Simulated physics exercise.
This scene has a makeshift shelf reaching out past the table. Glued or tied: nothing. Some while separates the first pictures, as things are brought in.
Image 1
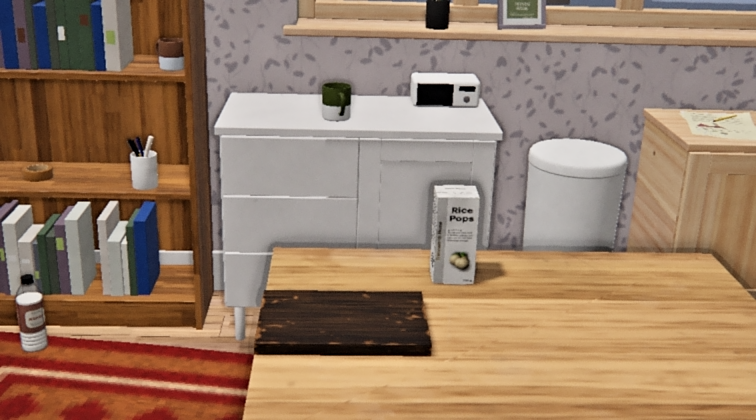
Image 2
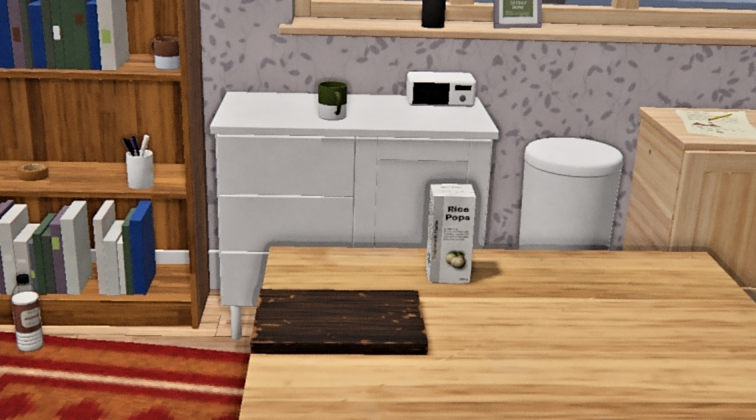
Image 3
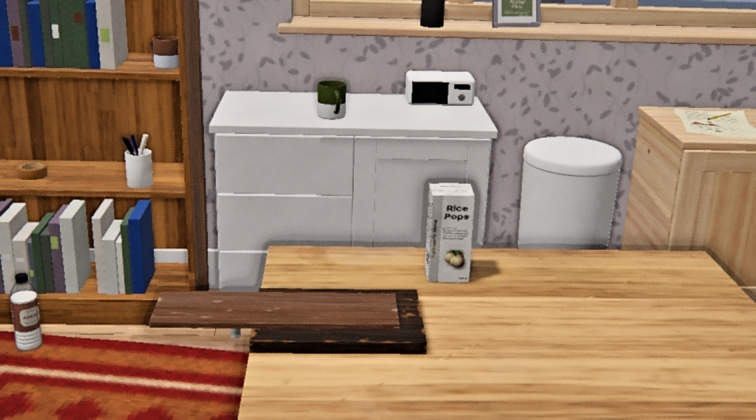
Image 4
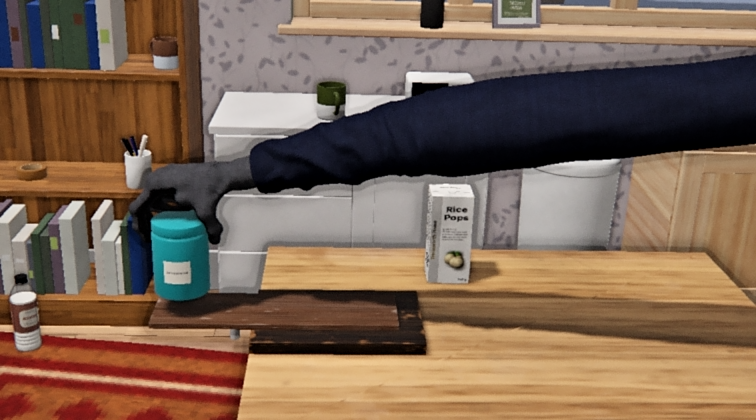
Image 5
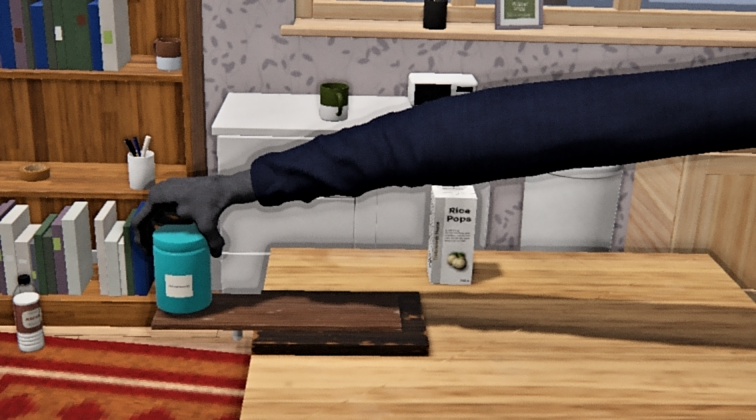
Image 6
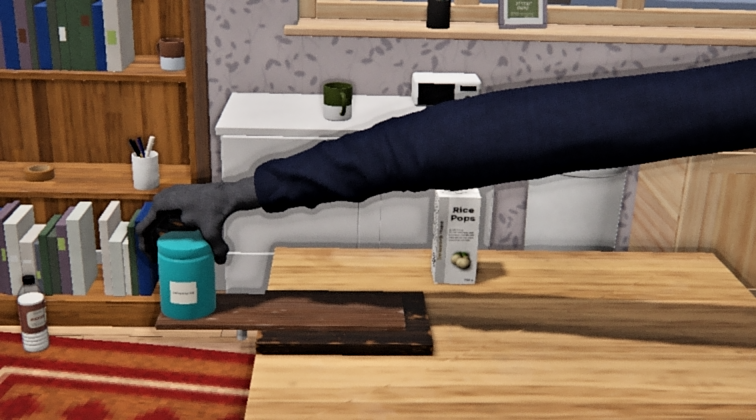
The video shows a wooden table with a black slab and a white carton, then a brown board lying across the slab and jutting out left, before a dark-sleeved arm with a gray hand lowers a turquoise jar onto the board's left end.
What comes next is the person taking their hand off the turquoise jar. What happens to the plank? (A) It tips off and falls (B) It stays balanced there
Option A: It tips off and falls.
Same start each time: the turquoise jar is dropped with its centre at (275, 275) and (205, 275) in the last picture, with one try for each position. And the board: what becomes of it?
On the first try it remains balanced; on the second try it falls.
Then, 0.50 s past the last view, brown board and turquoise jar now down on the floor or falling.
Then, 0.70 s past the last view, things are still on the move.
Then, 0.90 s past the last view, as before.
Finally, down on the floor or falling, brown board and turquoise jar; the other 2 still in place. The board tips off the edge.
